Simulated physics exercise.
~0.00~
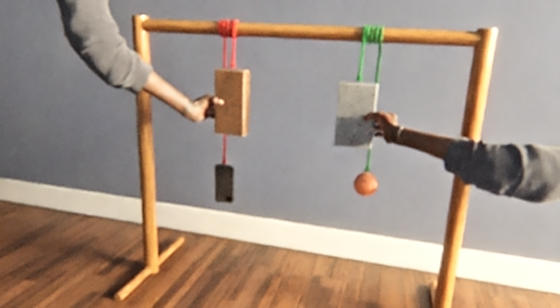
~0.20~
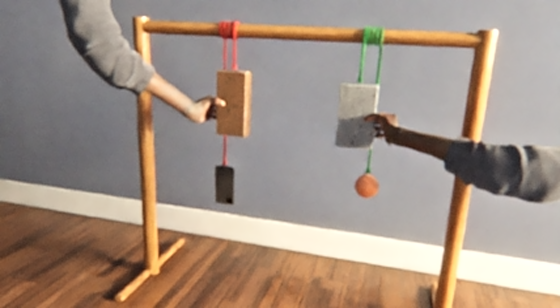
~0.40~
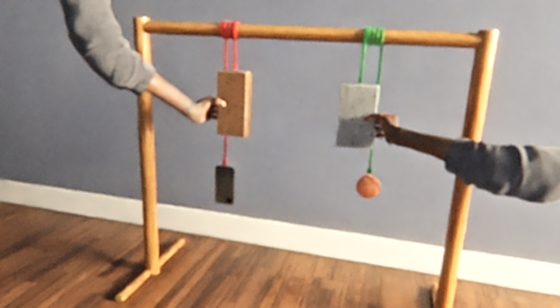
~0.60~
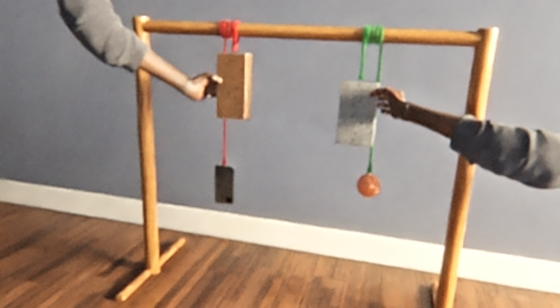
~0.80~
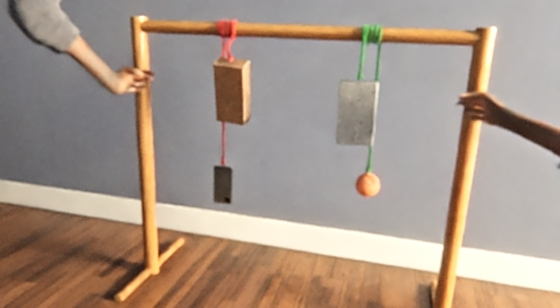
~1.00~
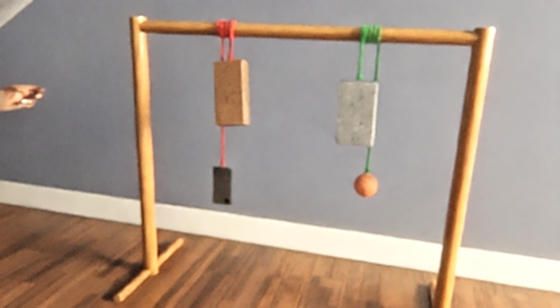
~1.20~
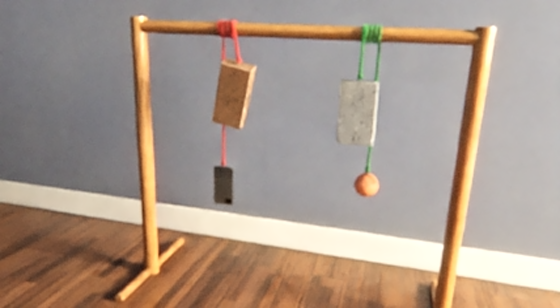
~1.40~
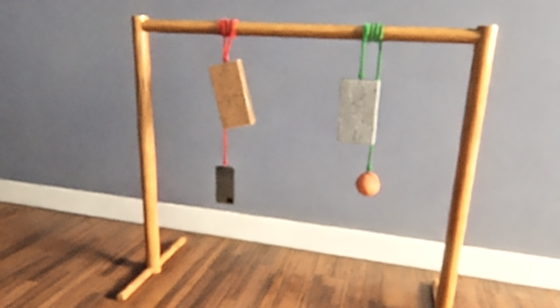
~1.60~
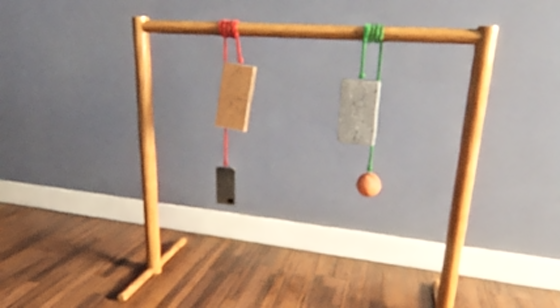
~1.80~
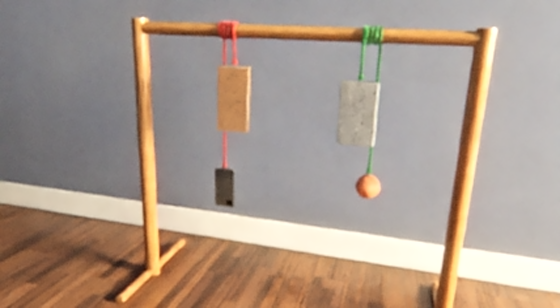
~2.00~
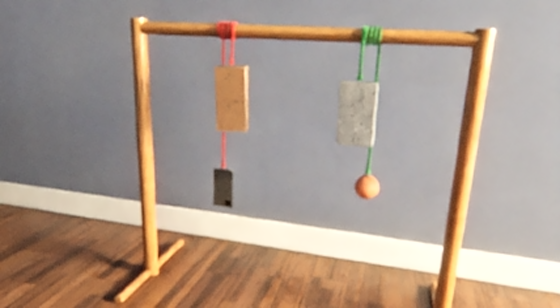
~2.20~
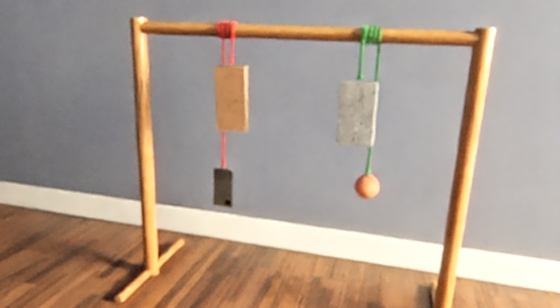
At first, two hands steady a brown brick on a red cord and a grey paver on a green cord, both hanging from a wooden rail, with a phone dangling below the brick and an orange ball-like fruit below the paver. The hands then let go and draw back to either side, leaving the view. The brick shifts up slightly, then tilts and twists on its cord, while the paver barely stirs. Gradually the brick's swaying settles. It ends with both blocks still hanging in the air, the phone and the orange fruit beneath them.
